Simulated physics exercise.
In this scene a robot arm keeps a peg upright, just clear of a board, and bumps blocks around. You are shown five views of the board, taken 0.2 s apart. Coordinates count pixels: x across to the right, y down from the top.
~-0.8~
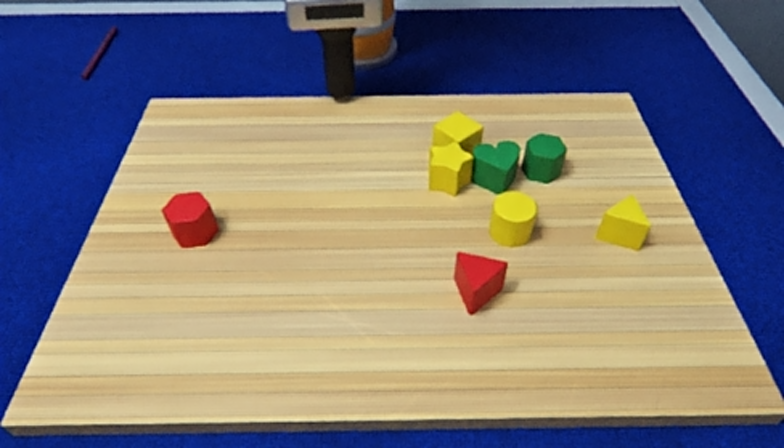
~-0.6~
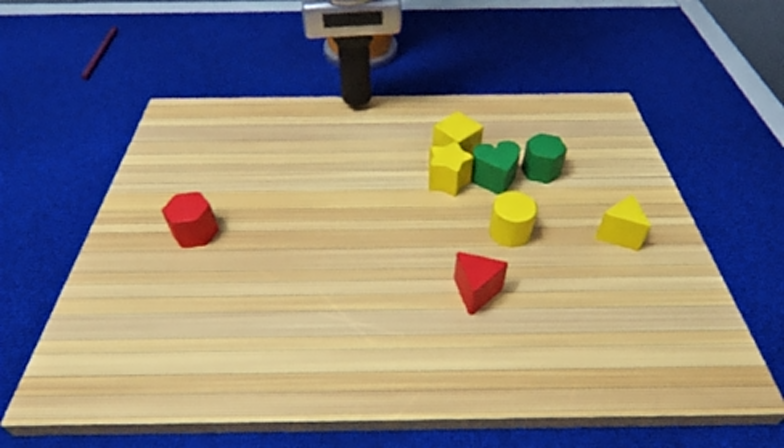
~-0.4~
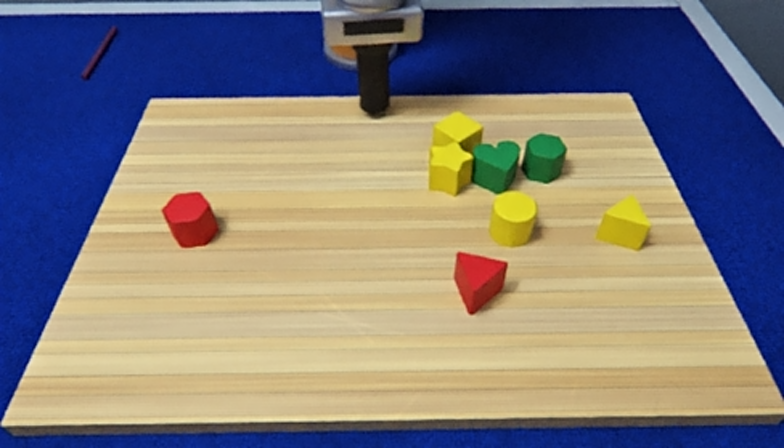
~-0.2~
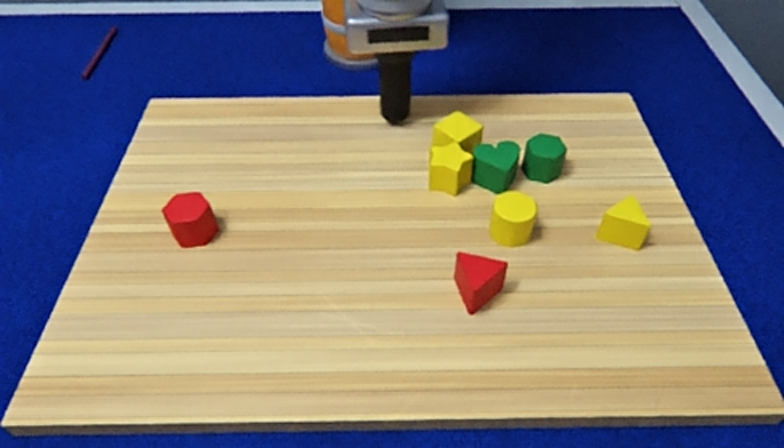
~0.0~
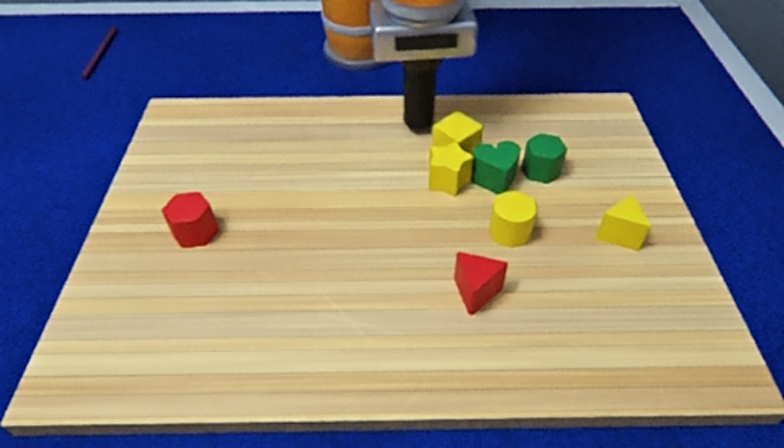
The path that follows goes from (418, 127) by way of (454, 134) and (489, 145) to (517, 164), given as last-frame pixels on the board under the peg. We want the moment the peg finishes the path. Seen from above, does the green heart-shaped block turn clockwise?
No, that is not how it ends up.
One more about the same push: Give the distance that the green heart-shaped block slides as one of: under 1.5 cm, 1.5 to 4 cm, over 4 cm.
The distance will be 1.5 to 4 cm.
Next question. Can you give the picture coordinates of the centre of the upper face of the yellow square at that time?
Just about (484, 144).
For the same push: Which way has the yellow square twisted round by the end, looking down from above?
Looking down, my answer is that the yellow square rotates clockwise.
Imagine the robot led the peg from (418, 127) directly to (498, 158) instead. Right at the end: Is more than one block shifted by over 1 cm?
Yes.
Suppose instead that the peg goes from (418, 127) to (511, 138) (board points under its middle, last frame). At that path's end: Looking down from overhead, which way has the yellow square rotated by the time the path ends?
Clockwise.
On the path given first. One third of the way, peg at (455, 127); yellow square at (467, 129), turned 20° clockwise.
Two thirds of the way, peg at (490, 138); yellow square at (482, 139), turned 65° clockwise; green heart-shaped block at (502, 162), turned 20° anticlockwise.
At the end, peg at (519, 157); yellow star block unmoved; yellow square at (484, 144), turned 90° clockwise; green heart-shaped block at (503, 167), turned 25° anticlockwise; green hexagonal block at (557, 149), turned 15° anticlockwise.
